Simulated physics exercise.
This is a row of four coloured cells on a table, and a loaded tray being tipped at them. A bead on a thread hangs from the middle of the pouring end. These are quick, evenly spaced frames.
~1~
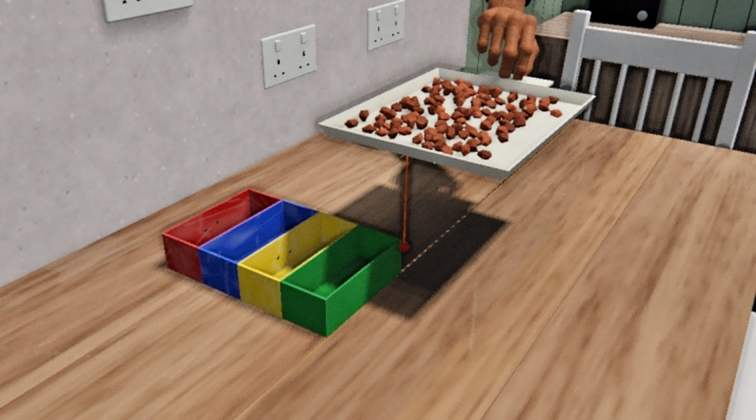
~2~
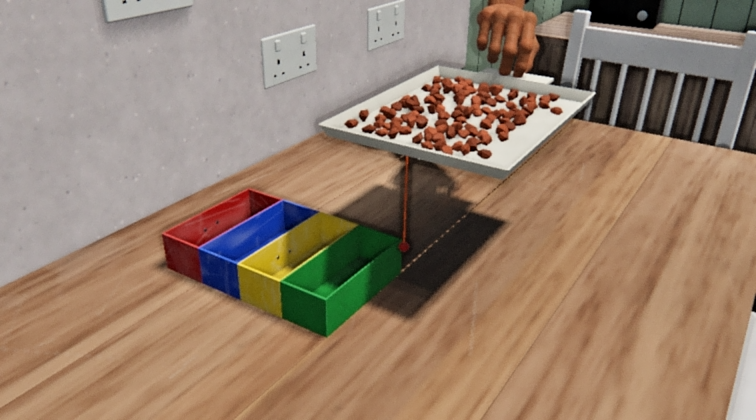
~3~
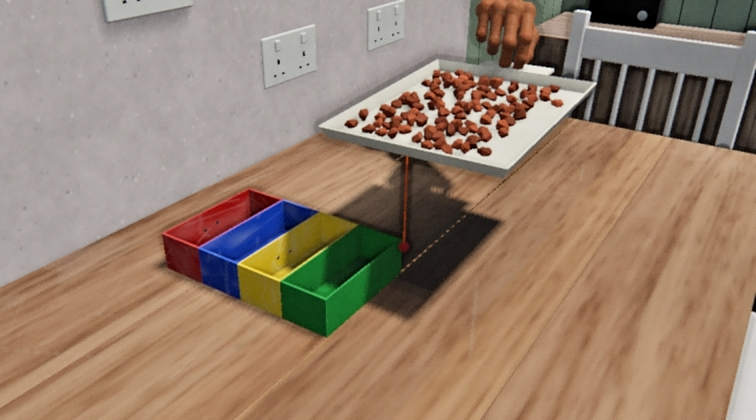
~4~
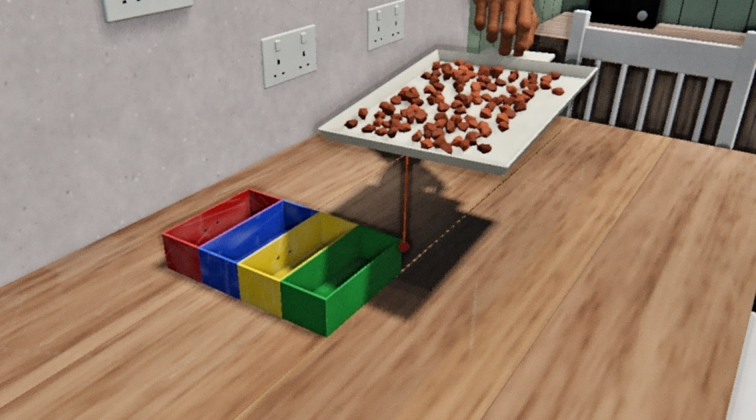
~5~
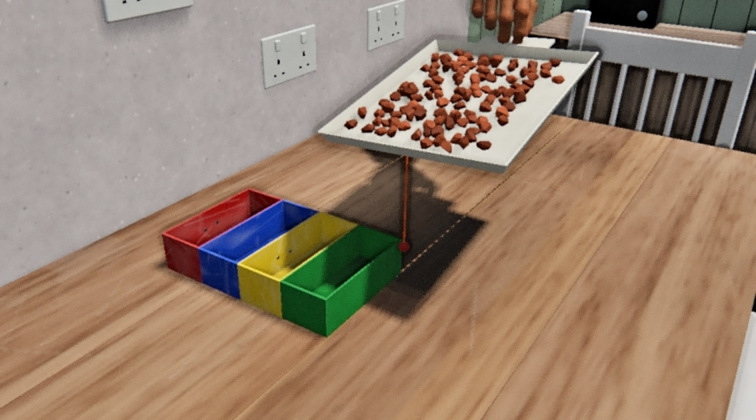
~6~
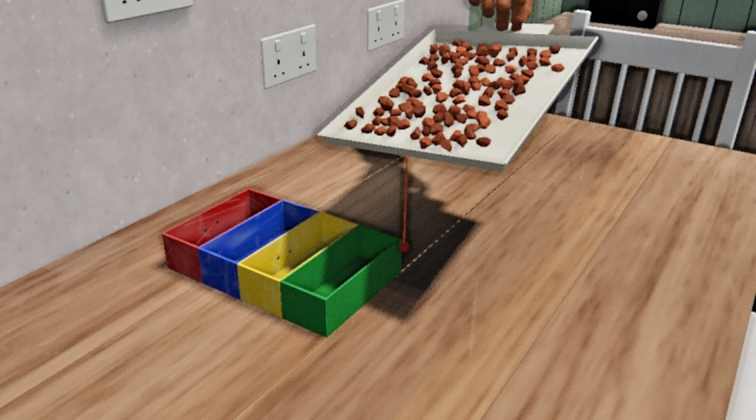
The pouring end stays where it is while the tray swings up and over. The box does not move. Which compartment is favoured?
It favours the yellow compartment.
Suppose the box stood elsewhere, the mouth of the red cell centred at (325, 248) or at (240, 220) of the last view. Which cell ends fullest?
One: The cell in red. Two: The cell in yellow.
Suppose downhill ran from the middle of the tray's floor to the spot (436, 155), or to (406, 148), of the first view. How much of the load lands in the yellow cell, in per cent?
The first gives 0 %, the second 20 %.
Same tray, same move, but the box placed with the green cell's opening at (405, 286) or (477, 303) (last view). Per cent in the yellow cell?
About 20 and 0 per cent.
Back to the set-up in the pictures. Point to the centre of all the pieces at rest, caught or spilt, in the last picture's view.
Near (314, 279).
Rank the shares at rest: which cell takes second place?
The runner-up: Green.
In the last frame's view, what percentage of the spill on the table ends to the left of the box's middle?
Near 10 %.
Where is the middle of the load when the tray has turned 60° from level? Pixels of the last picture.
Close to (355, 145).
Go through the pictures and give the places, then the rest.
The first frame shows corners of the pouring end at (328, 123) and (504, 166), level; middle of the load at (456, 116), bits of crushed brick; bead on its thread at (404, 247); red cell at (183, 255); blue cell at (220, 270); yellow cell at (260, 287); green cell at (304, 305).
The second frame shows corners of the pouring end at (328, 123) and (504, 166), level; middle of the load at (457, 115).
The third frame shows corners of the pouring end at (327, 125) and (504, 164), tipped barely, lowest at the left corner; middle of the load at (457, 111).
The fourth frame shows corners of the pouring end at (327, 127) and (503, 162), tipped a little, lowest at the left corner; middle of the load at (456, 105).
The fifth frame shows corners of the pouring end at (326, 130) and (502, 160), tipped a little, lowest at the left corner; middle of the load at (456, 99).
The sixth frame shows corners of the pouring end at (326, 132) and (501, 158), tipped clearly, lowest at the left corner; middle of the load at (455, 93); red cell at (183, 255); blue cell at (220, 270); yellow cell at (260, 287); green cell at (304, 305).
Soon after the last picture, tray tipped steeply; about two thirds on the tray; a stray few in the green cell; a stray few in the yellow cell; about a quarter falling or outside the box.
A little later, tray tipped right over; about half in the yellow cell; about a quarter in the green cell; a small part in the blue cell; a stray few in the red cell; about a quarter falling or outside the box.
Later still, tray tipped past a quarter turn; about half in the yellow cell; about a quarter in the green cell; a small part in the blue cell; a stray few in the red cell; about a quarter falling or outside the box.
At rest, tray tipped past a quarter turn; about half in the yellow cell; about a quarter in the green cell; a small part in the blue cell; a stray few in the red cell; about a quarter outside the box.
